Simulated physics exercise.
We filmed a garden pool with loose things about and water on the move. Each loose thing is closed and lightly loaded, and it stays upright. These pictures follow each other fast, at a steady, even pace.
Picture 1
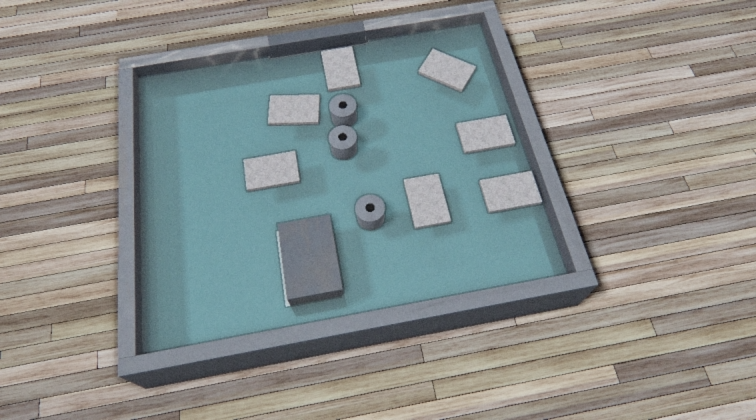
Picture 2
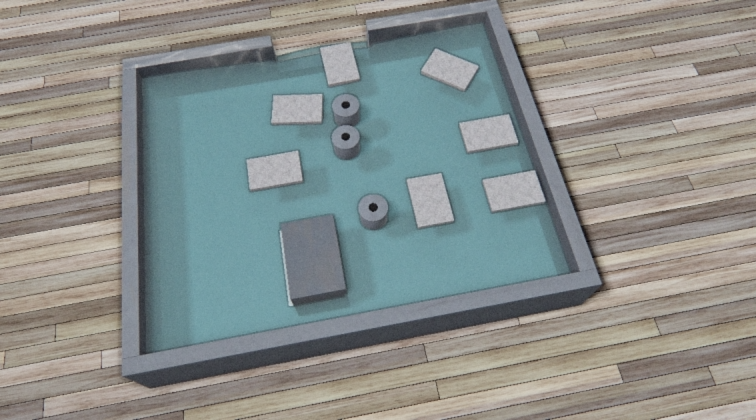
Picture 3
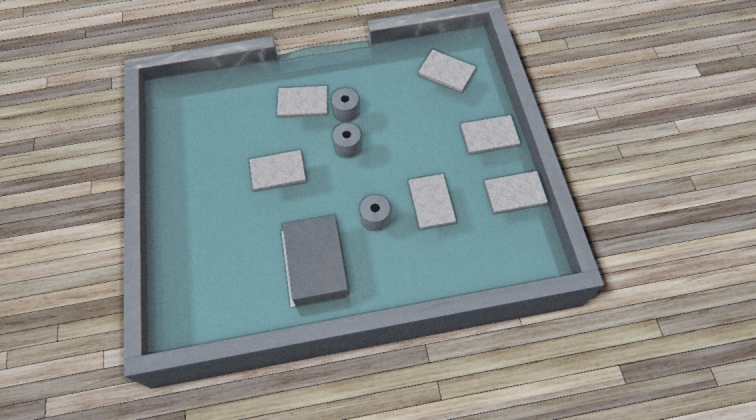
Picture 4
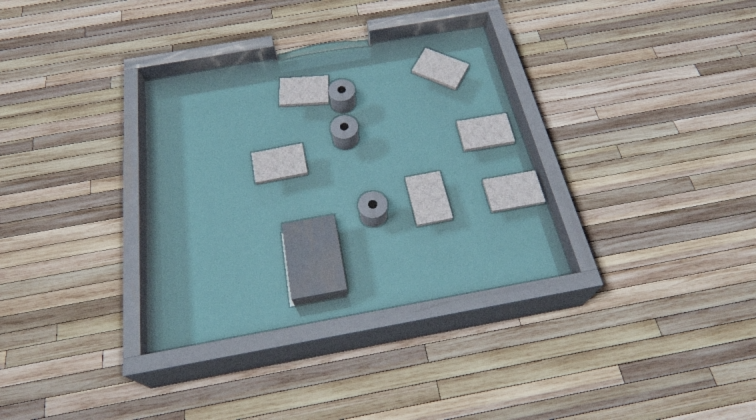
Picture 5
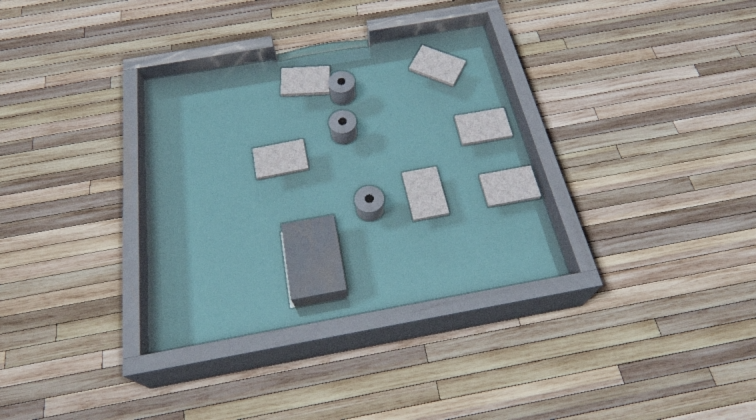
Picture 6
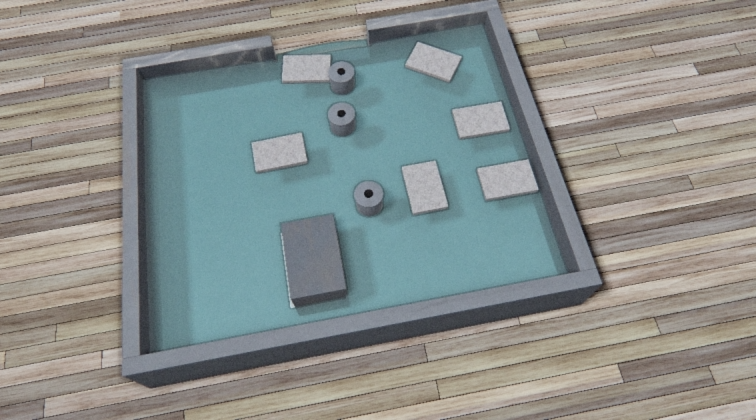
A gap opens in the pool's far wall, one pale block vanishes, and others drift slightly toward it.
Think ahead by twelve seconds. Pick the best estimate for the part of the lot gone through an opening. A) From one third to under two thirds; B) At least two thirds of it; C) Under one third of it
From one third to under two thirds.
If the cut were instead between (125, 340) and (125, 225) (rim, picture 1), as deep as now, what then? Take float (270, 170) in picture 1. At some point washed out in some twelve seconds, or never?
Escapes.
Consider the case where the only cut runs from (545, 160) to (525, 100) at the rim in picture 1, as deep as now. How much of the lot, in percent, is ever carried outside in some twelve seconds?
Some 40 per cent.
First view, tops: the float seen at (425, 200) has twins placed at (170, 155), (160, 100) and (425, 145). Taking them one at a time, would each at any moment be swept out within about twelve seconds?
The three, in sequence: Remains behind, remains behind and departs.
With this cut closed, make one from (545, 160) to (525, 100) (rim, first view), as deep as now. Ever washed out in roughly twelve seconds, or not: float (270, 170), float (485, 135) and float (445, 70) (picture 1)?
Item one: Remains; item two: Leaves; item three: Leaves.
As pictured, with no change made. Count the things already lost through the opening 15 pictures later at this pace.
The number is 5.
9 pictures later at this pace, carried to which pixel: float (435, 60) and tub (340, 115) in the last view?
(383, 57) and (328, 61), approximately.
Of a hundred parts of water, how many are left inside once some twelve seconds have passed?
Close to 60 per cent, I think.
A moment on, 2 of 10 are out; 8 afloat.
Next, 3 of 10 are out; 7 afloat.
Later, 5 of 10 are out; 5 afloat.
In the end, 6 of 10 are out; 4 afloat.
